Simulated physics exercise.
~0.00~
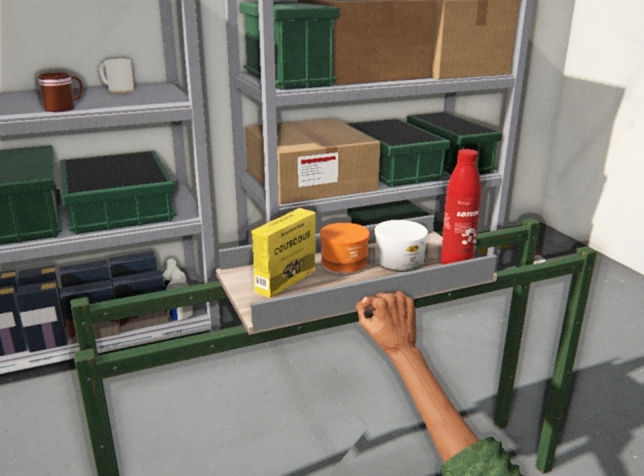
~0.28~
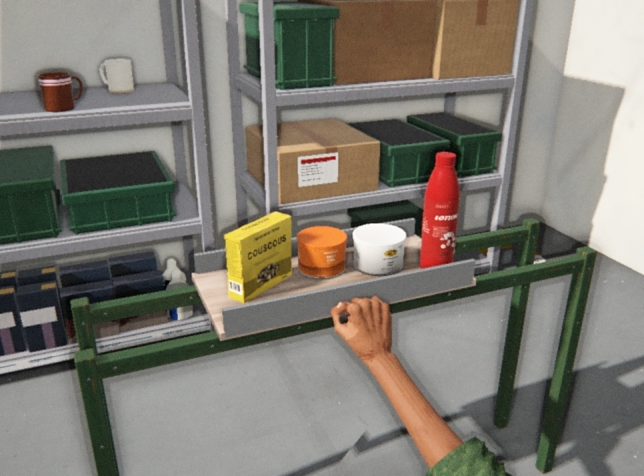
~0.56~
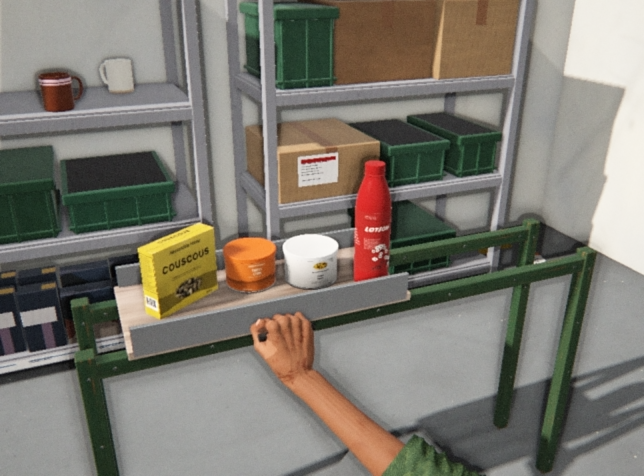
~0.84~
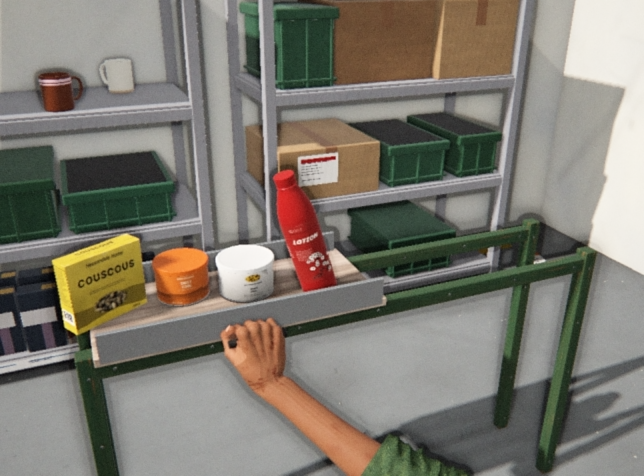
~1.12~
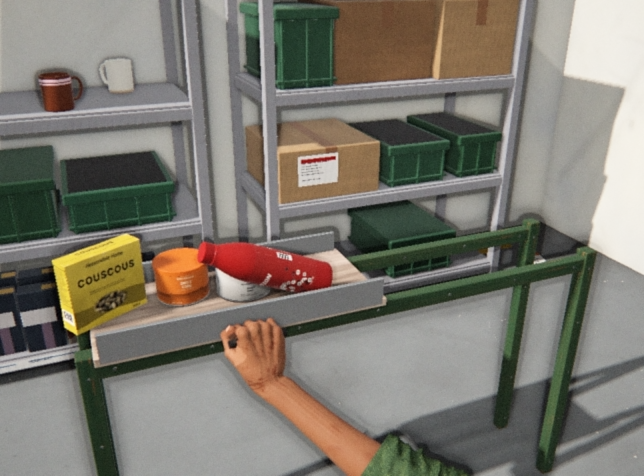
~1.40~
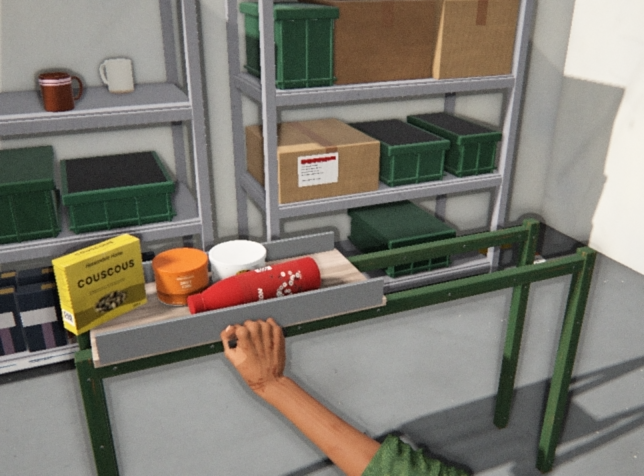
In a storeroom with metal shelving, a hand moved a tray holding a yellow couscous packet, orange and white tubs and a red bottle left along a green frame, until the bottle tipped leftward and ended up lying on the tray, the others still upright.
